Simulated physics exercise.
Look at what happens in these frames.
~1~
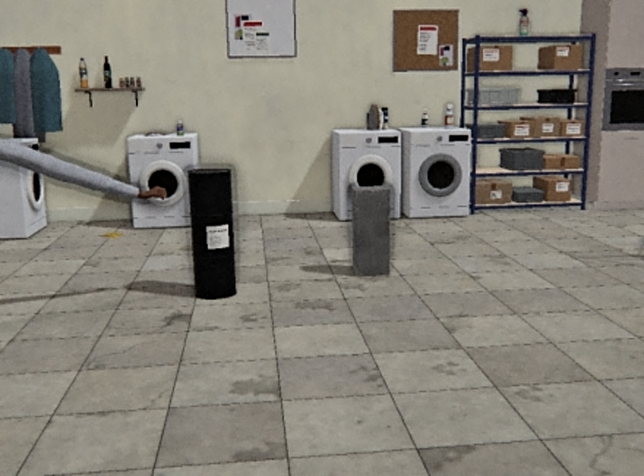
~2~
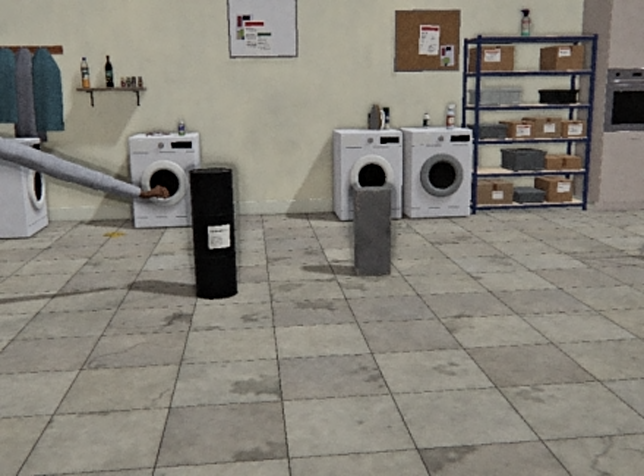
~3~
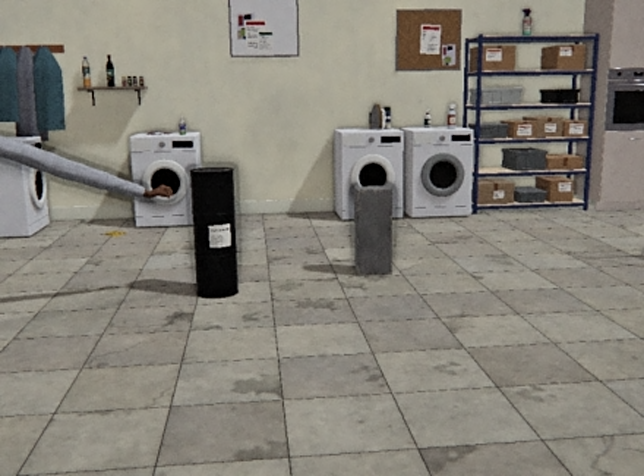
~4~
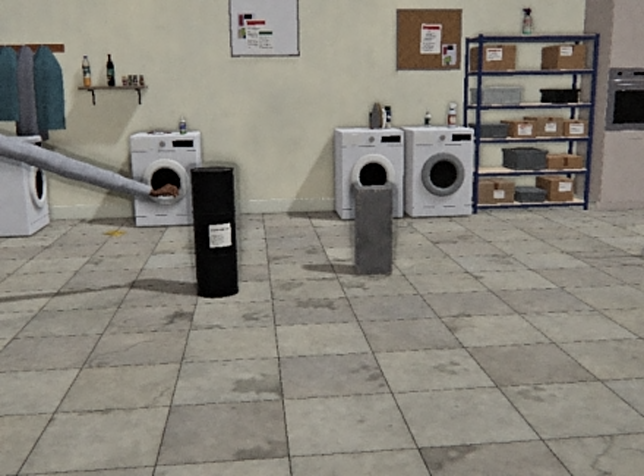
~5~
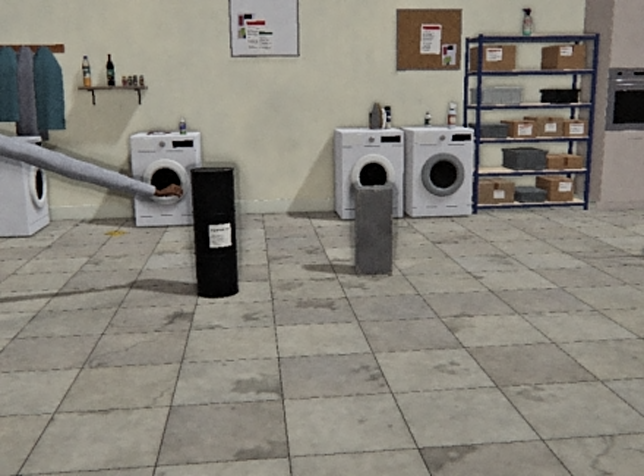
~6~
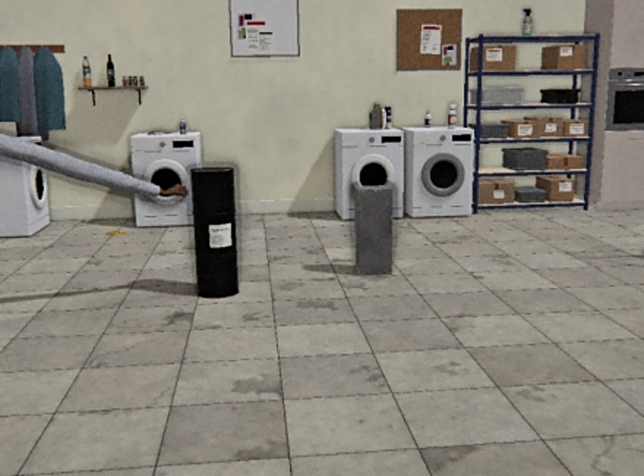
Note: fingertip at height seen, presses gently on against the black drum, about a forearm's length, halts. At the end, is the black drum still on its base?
My guess is it collapses.
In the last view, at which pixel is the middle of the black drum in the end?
In the last picture, near pixel (302, 268).
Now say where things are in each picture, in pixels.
In the first frame, black drum (213, 233).
In the second frame, black drum (214, 233).
In the third frame, black drum (215, 232).
In the fourth frame, black drum (215, 232).
In the fifth frame, black drum (215, 232).
In the sixth frame, black drum (215, 232).
Then, 0.50 s later than the last frame, black drum tilted by 14° near (231, 228).
Then, 1.00 s later than the last frame, black drum tilted by 35° near (255, 230).
Then, 1.30 s later than the last frame, black drum tilted by 75° near (292, 254).
When it is over, lying over on the floor, black drum. End places, in pixels of the last picture, black drum near (302, 268).
